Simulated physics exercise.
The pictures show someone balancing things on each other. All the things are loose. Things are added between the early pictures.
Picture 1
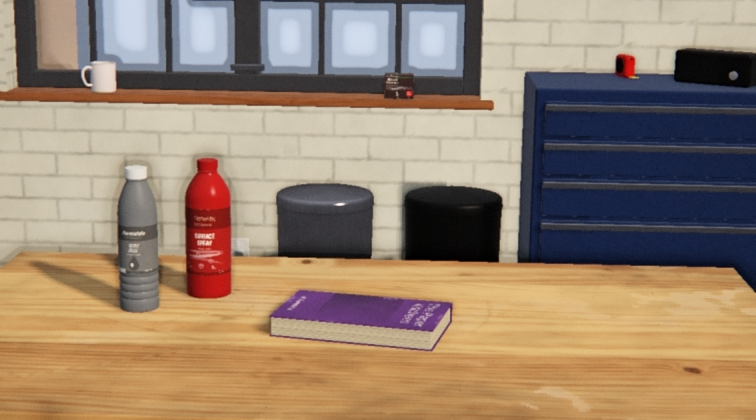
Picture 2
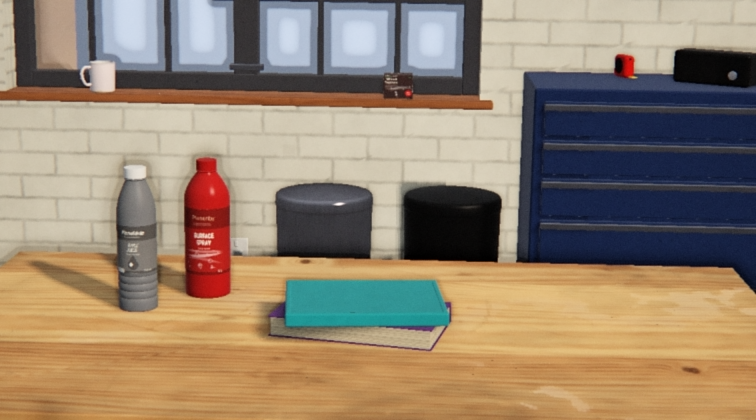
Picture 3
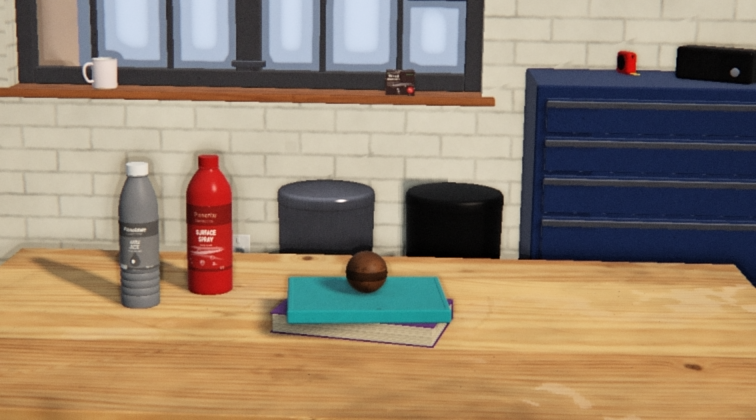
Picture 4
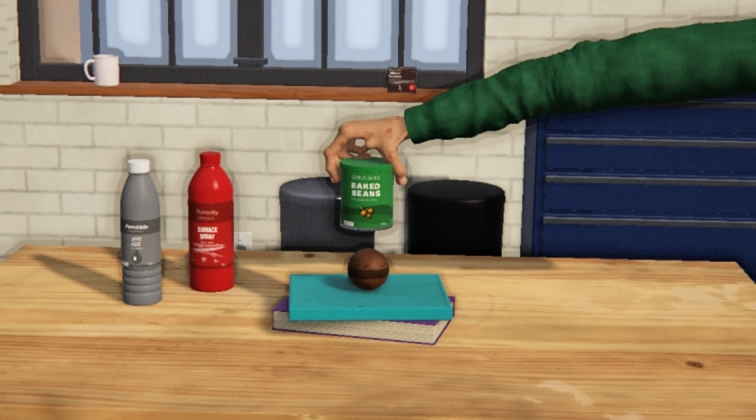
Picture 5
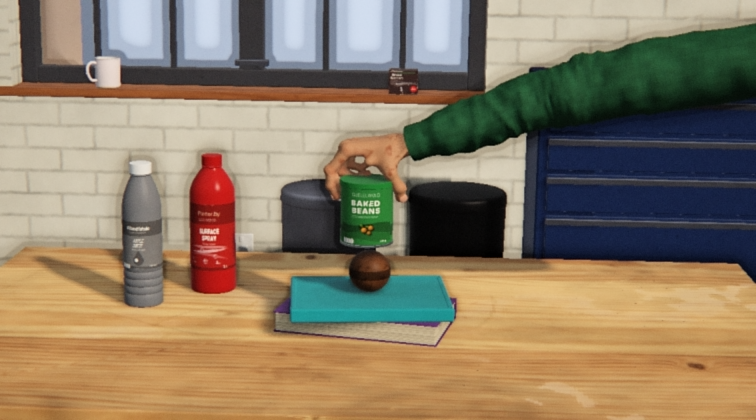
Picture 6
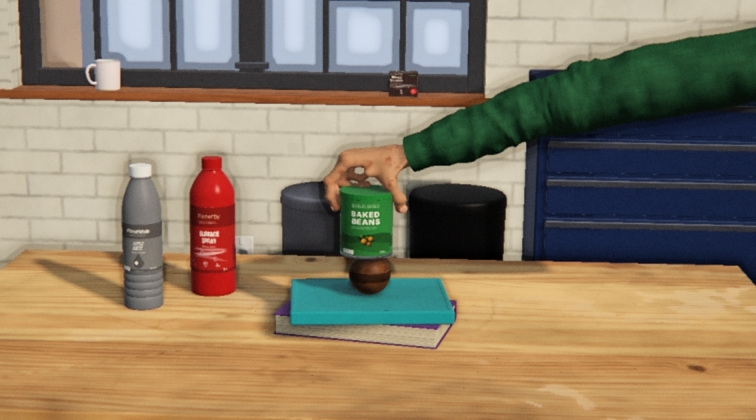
A hand in a green sleeve reaches in from the right over a wooden table, seen from the front and slightly above, before a white brick wall with a window and a blue drawer cabinet. Grey and red bottles stand left of a purple book, onto which a turquoise tray and then a brown ball are added. The hand lowers a green can of baked beans onto the ball and keeps holding it.
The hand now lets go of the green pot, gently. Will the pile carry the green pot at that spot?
Outcome: The pile comes apart.
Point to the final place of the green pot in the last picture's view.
At about (202, 293).
Then, 0.50 s later than the last frame, green pot now fallen.
Then, 0.70 s later than the last frame, brown ball moved a little.
When it is over, fallen, green pot; the other 5 as before. End places, in pixels of the last picture, green pot near (203, 293). The pile gives way.
